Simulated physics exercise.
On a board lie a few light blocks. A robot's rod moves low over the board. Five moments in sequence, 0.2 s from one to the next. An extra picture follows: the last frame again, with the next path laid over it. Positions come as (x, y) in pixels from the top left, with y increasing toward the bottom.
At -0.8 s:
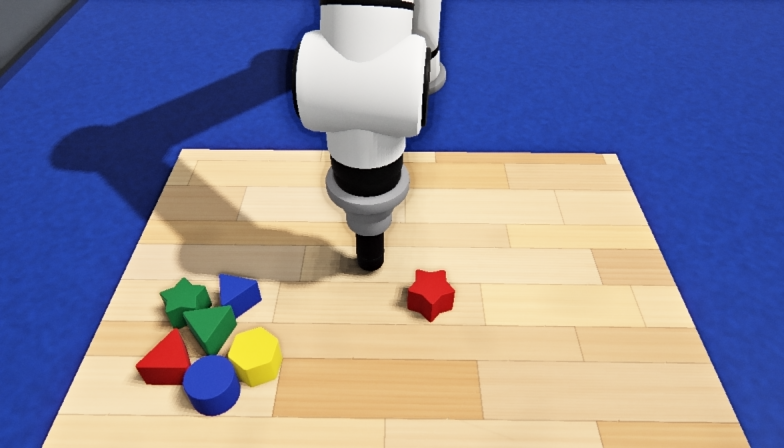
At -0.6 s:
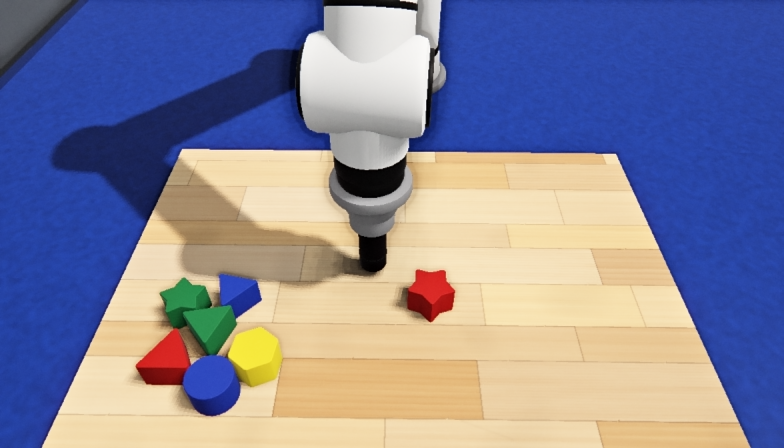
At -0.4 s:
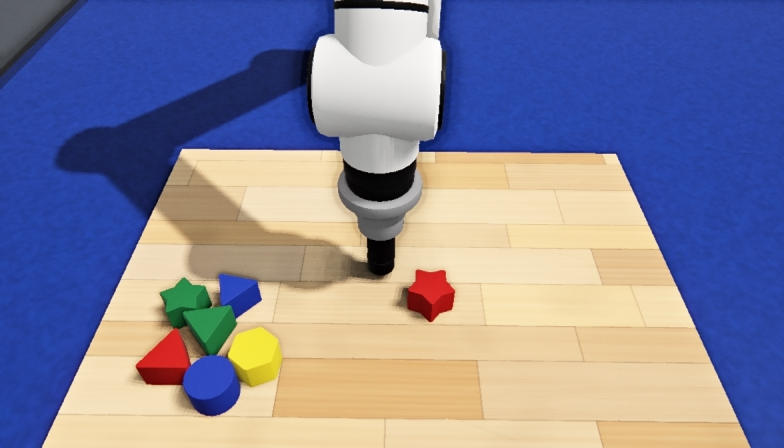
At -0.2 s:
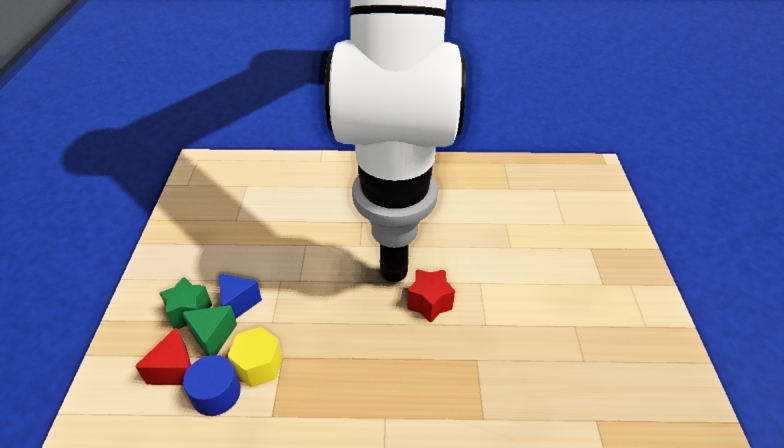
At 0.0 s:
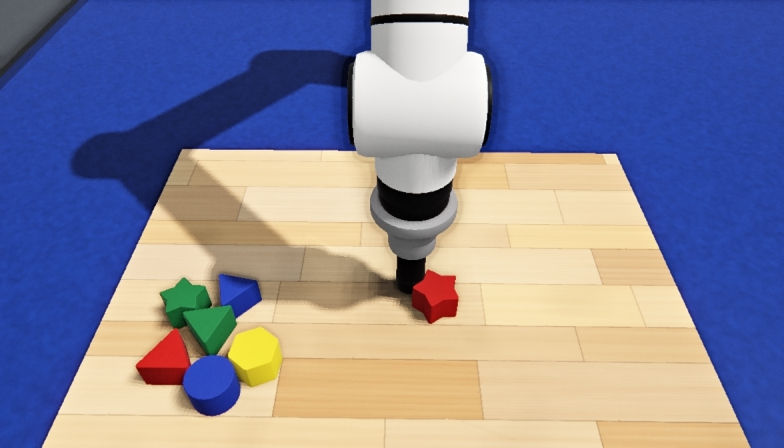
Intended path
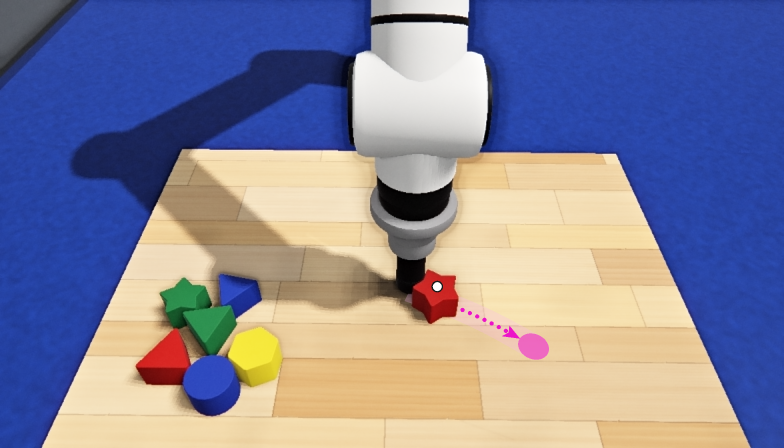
In the video, a robot arm's dark rod moves right and slightly toward the viewer over a wooden board, nudging a red star slightly to the right, while the group of colored blocks on the left stays still.
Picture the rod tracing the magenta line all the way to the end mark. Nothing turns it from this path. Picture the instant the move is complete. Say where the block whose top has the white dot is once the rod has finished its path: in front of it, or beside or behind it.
It remains before the rod.
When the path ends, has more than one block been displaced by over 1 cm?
Going by the path, no.
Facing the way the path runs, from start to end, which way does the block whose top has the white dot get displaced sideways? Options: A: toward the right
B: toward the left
Choice A: Toward the right.
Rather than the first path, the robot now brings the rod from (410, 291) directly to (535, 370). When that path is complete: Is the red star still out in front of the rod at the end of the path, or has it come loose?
Carried ahead at the end.
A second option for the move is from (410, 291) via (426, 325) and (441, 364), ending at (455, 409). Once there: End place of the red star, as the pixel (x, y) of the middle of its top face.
I predict (462, 304).
The drawn path runs from (410, 291) through (451, 305) and (492, 323) to (533, 346); the dot is on the red star.
On the path given first. One third of the way, rod (453, 299); red star (479, 305).
Two thirds of the way, rod (495, 318); red star (521, 328), turned 20° clockwise.
At the end, rod (536, 340); red star (558, 356), turned 35° clockwise.
